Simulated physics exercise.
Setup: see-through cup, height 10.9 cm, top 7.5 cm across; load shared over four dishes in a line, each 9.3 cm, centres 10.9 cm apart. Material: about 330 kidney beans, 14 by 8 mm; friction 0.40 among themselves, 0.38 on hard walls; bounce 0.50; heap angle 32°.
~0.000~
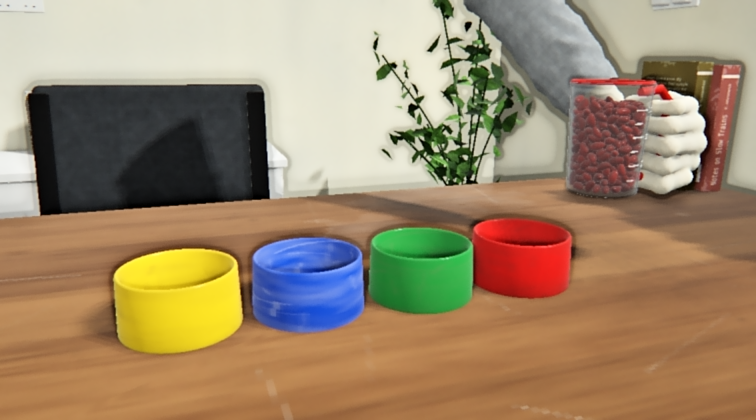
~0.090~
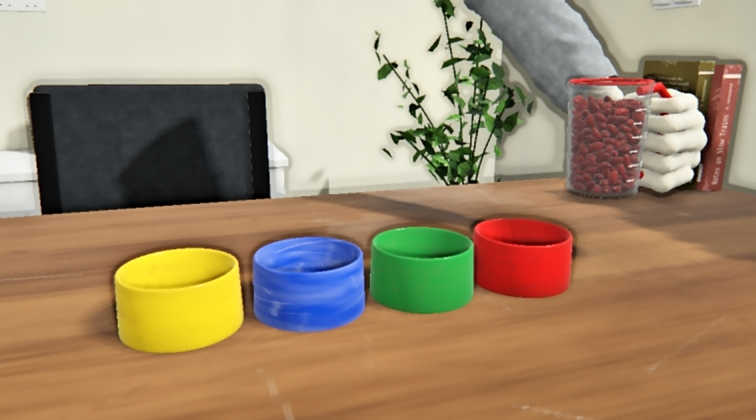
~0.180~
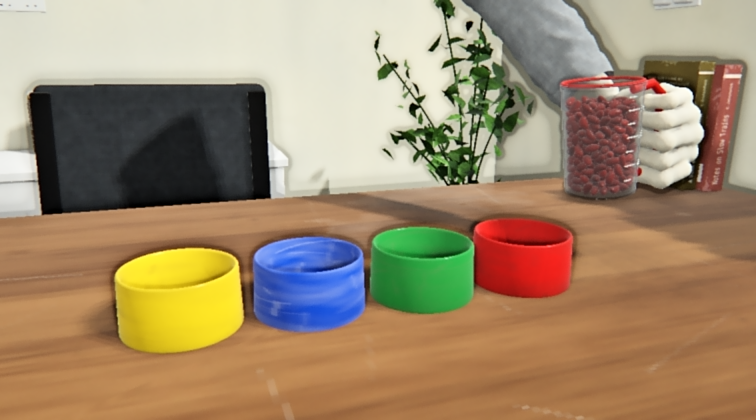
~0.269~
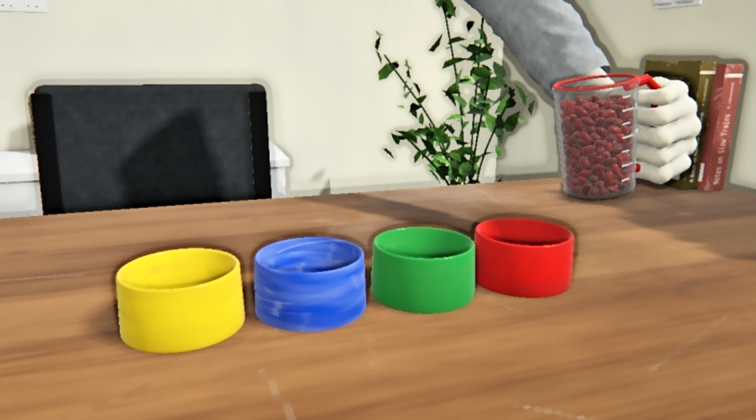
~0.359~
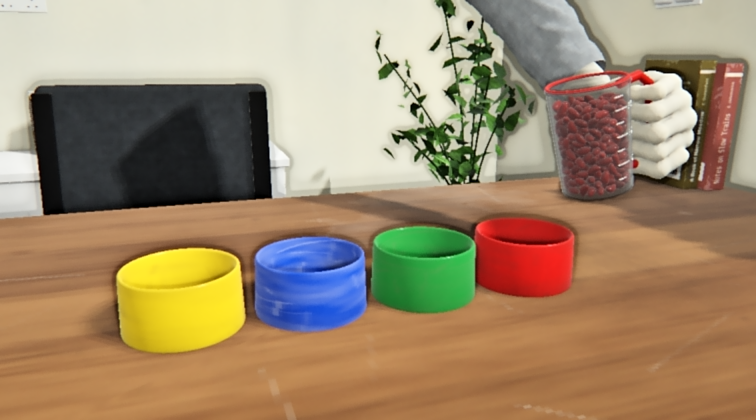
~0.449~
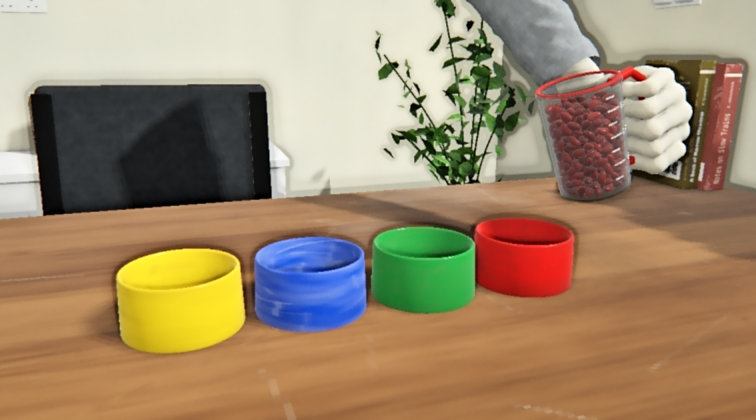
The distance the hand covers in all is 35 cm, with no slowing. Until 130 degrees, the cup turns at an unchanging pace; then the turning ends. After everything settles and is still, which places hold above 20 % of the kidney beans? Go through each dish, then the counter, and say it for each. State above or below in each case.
In each case: Red below, blue below, green above, yellow below, counter above.
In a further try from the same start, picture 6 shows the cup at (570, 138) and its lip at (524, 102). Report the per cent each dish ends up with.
It'd finish with red at 0, blue at 90, green at 0 and yellow at 0.
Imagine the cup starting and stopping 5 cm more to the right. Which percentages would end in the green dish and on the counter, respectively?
The green one would get 100 and the counter 0.
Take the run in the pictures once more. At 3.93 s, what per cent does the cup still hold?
Roughly 0 per cent, give or take.
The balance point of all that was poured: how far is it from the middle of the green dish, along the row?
4 cm or so, leftwards.
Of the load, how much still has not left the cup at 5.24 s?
Estimate: Around 0 % of the load.
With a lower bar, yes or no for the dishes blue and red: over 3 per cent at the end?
Blue: True, red: False.
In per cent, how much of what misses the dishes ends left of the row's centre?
Estimated share comes to about 60 per cent.
Then, at 2.54 s, tilt 114 degrees; cup holds 60 %, green 35 %.
After 3.93 s, tilt 130 degrees; cup holds 0 %, blue 10 %, green 50 %.
Then, at 5.24 s, tilt 130 degrees; cup holds 0 %, blue 10 %, green 50 %.
At rest (5.5 s), red 0 %, blue 10 %, green 50 %, yellow 0 %, counter 40 %.
